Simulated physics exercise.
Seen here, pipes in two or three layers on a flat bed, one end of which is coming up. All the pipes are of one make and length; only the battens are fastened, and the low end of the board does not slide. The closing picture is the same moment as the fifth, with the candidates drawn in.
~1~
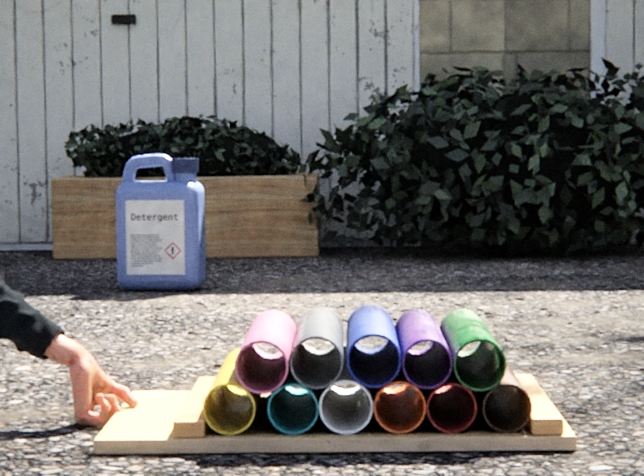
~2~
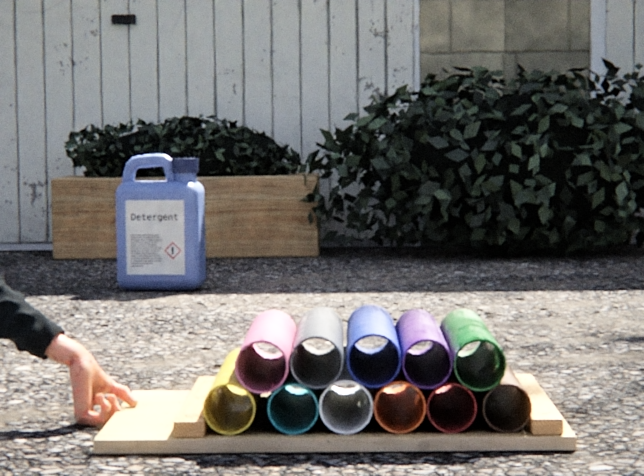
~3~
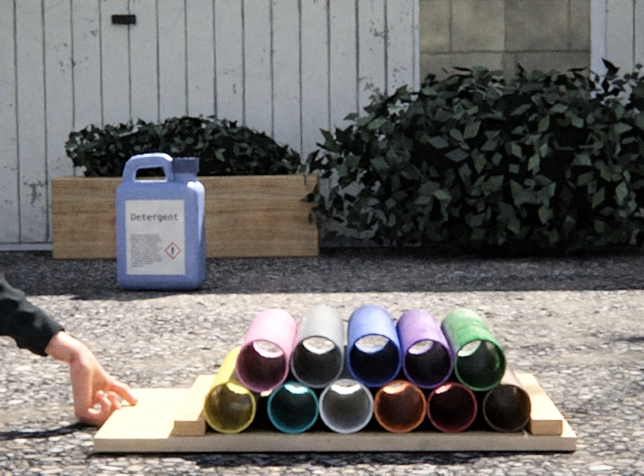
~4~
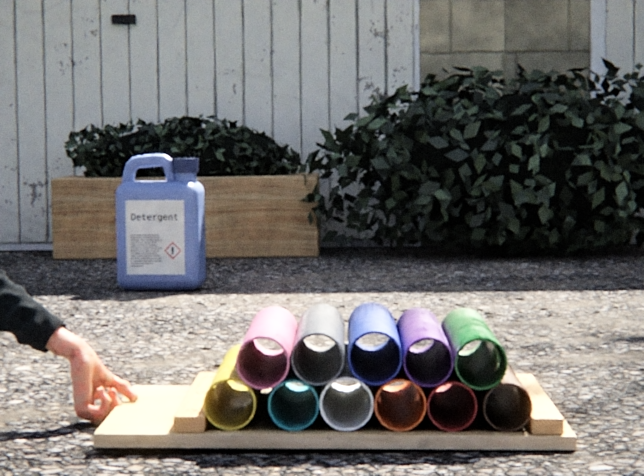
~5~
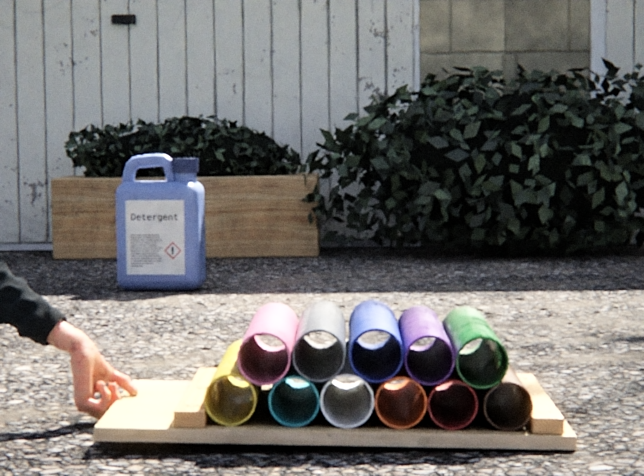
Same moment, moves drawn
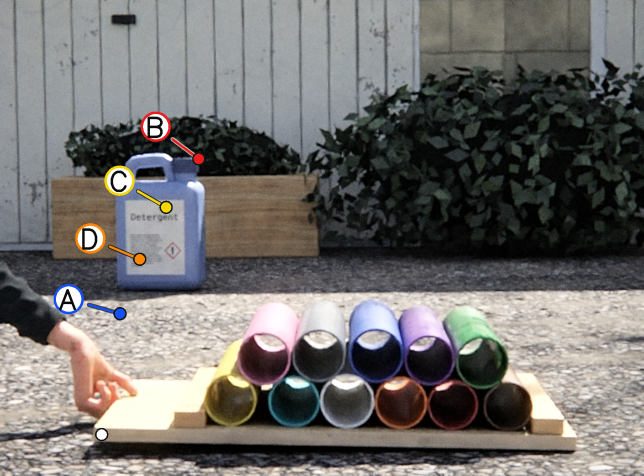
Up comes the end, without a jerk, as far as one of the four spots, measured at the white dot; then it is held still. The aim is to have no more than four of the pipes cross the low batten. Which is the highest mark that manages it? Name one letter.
The answer is mark D.
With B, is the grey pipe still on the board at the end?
No.
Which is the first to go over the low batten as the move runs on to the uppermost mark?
The green one.
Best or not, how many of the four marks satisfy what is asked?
Two of them.
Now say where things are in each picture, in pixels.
White pipe (346, 407); orange pipe (399, 407); red pipe (452, 408), in the first picture.
Red pipe (452, 408); brown pipe (507, 408), in the second picture.
Board (336, 409); yellow pipe (229, 407); turquoise pipe (293, 408); blue pipe (374, 359), in the third picture.
Board (336, 408); yellow pipe (230, 404); turquoise pipe (294, 405), in the fourth picture.
Board (336, 405); yellow pipe (230, 400); turquoise pipe (294, 402), in the fifth picture.
On the marked copy, A at (120, 313); B at (199, 159); C at (166, 208); D at (140, 259); the white dot at (102, 435).
With D. Early on, board at 15°.
Further on, board at 23°.
At the end, board at 23°, none over the low batten.
As for the rest, A none over the low batten; B five over the low batten; C five over the low batten.
